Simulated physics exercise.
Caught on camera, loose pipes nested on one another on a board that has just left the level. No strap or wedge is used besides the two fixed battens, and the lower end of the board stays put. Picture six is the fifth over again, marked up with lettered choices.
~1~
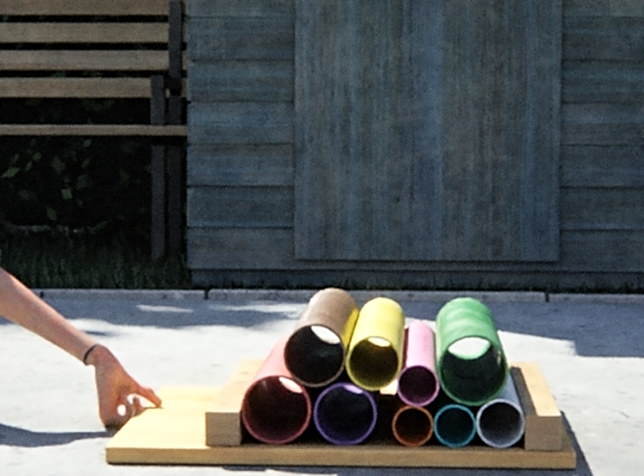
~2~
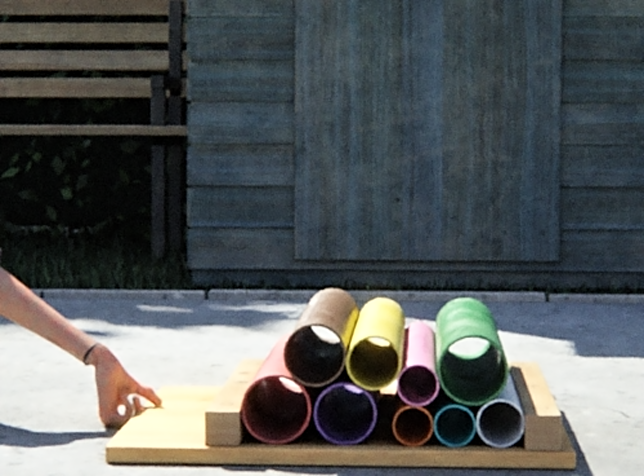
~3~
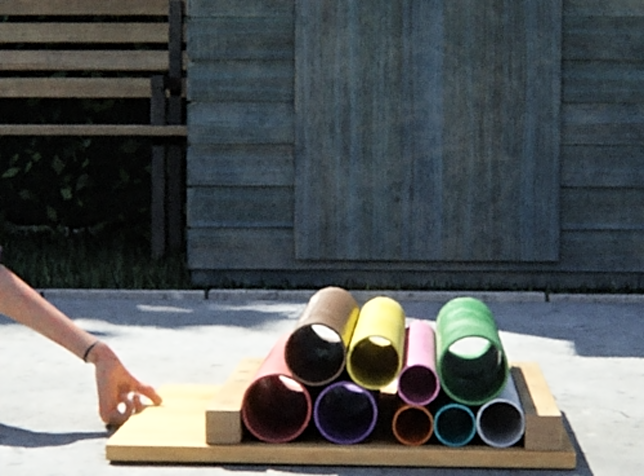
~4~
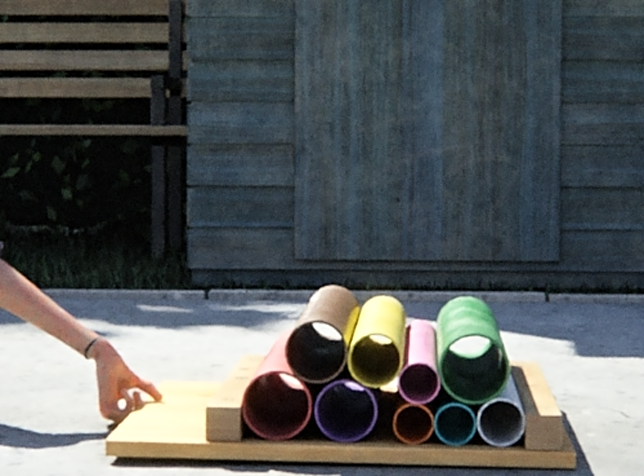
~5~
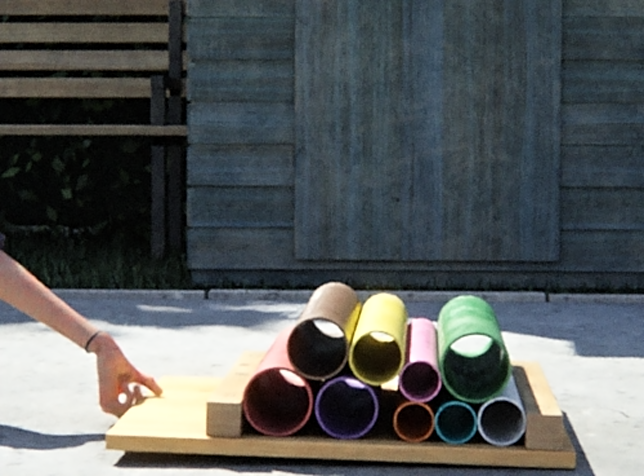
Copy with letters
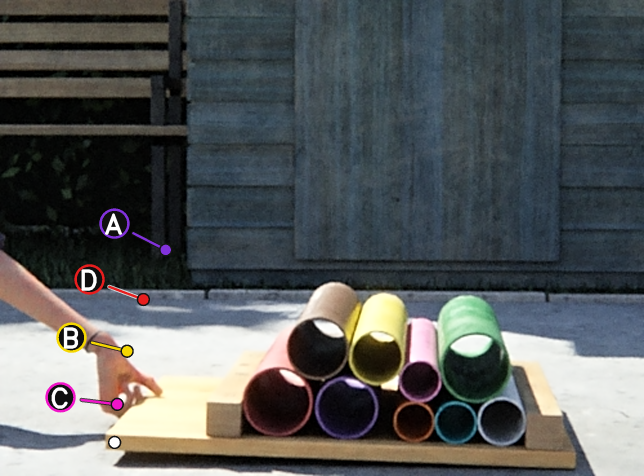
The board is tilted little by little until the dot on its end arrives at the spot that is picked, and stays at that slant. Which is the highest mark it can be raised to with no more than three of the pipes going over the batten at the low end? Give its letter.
D is the limit.
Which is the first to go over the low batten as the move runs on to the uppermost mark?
The green one.
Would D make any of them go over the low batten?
Yes.
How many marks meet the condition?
Three of the four.
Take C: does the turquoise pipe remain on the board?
The turquoise pipe: Yes.
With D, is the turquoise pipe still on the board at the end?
Yes, with D.
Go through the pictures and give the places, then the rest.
Red pipe (276, 409); purple pipe (345, 414); orange pipe (413, 426), in the first picture.
Orange pipe (413, 426); turquoise pipe (455, 426), in the second picture.
Board (347, 406); pink pipe (418, 384), in the third picture.
Board (348, 405); red pipe (277, 405); purple pipe (346, 411); turquoise pipe (455, 424), in the fourth picture.
Board (348, 401); red pipe (277, 401); purple pipe (347, 408), in the fifth picture.
On the copy, A at (166, 250); B at (127, 351); C at (117, 404); D at (143, 299); the white dot at (115, 442).
On D. First, board at 14°.
Then, board at 20°.
Finally, board at 20°, three over the low batten (pink, green, yellow).
By contrast, A four over the low batten (pink, green, yellow, brown); B two over the low batten (pink, green); C none over the low batten.
